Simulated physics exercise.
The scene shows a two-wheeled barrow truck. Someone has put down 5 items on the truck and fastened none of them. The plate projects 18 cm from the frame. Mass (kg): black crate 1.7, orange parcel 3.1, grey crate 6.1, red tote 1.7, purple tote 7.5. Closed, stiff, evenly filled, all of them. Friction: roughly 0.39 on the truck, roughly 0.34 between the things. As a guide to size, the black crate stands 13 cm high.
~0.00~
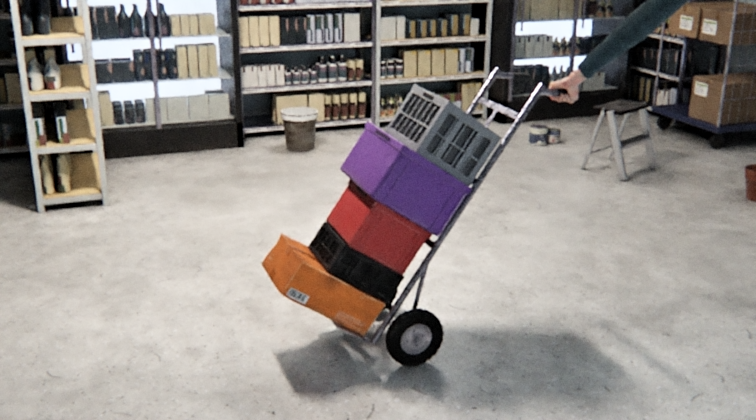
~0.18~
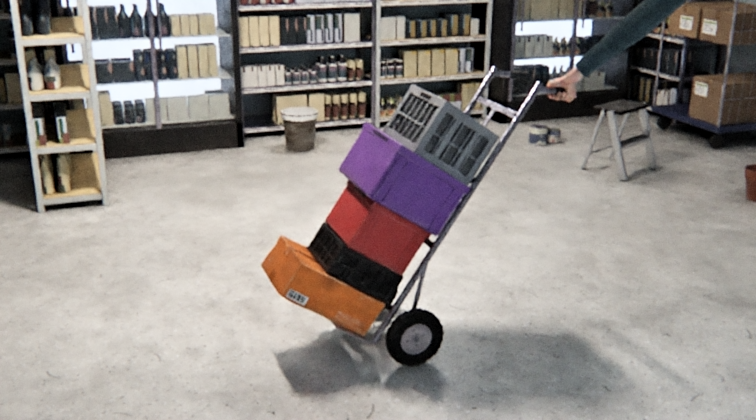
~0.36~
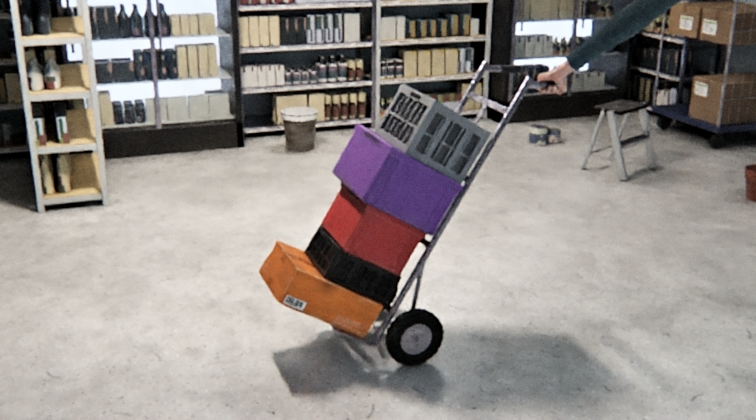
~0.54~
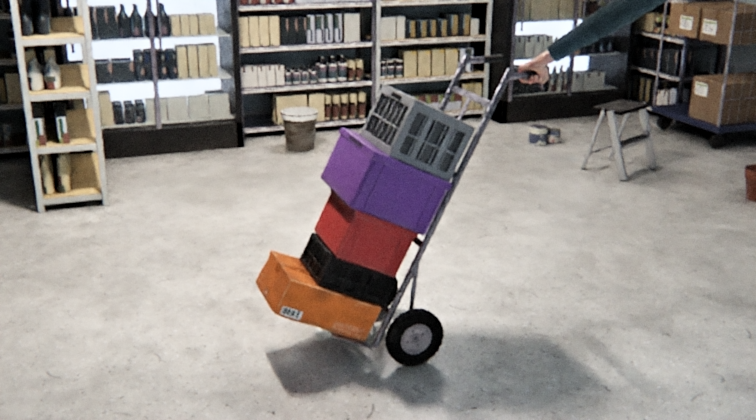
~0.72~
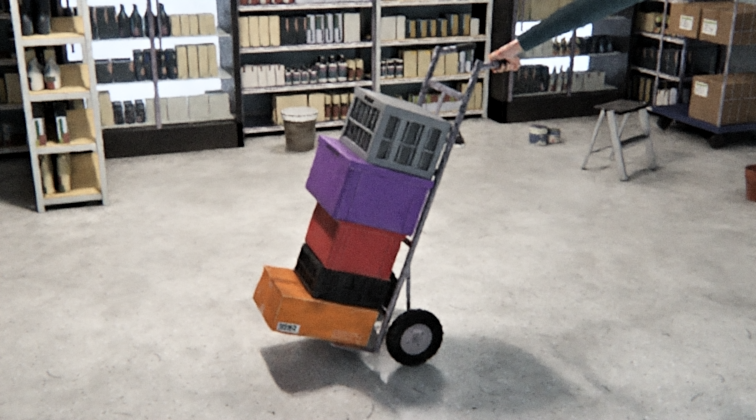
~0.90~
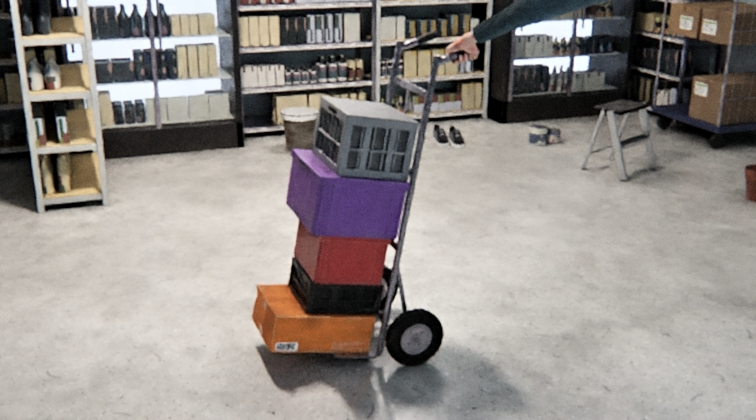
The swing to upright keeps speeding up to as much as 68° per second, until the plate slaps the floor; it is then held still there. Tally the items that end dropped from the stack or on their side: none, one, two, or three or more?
Casualty count: Beyond two.
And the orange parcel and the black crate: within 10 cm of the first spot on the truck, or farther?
Orange parcel: Remains in place. Black crate: Is displaced.
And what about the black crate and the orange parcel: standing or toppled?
Final state - black crate: Goes over; orange parcel: Remains on its base.
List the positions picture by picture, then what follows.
In the first picture, truck 35° back; black crate (356, 262); orange parcel (322, 284).
In the second picture, truck 34° back; purple tote (401, 179); grey crate (439, 134).
In the third picture, truck 32° back; red tote (372, 228); purple tote (395, 179).
In the fourth picture, truck 27° back; grey crate (416, 132); red tote (364, 232).
In the fifth picture, truck 20° back; purple tote (366, 185); grey crate (393, 132).
In the sixth picture, truck 10° back; black crate (335, 286); orange parcel (312, 318).
By 1.40 s, truck upright; black crate rocked 16° off its seat near (321, 291); grey crate rocked 16° off its seat; purple tote rocked 16° off its seat.
By 1.90 s, truck upright; grey crate and purple tote now dropped from the stack; black crate rocked 47° off its seat near (304, 282); red tote rocked 48° off its seat.
By 2.20 s, truck upright; red tote now dropped from the stack; black crate rocked 72° off its seat near (290, 282).
When it is over (3.2 s), dropped from the stack, grey crate, red tote and purple tote; lying over on the truck, black crate; the last one within 10 cm of the start. In the last view, black crate near (258, 288), orange parcel near (312, 332).
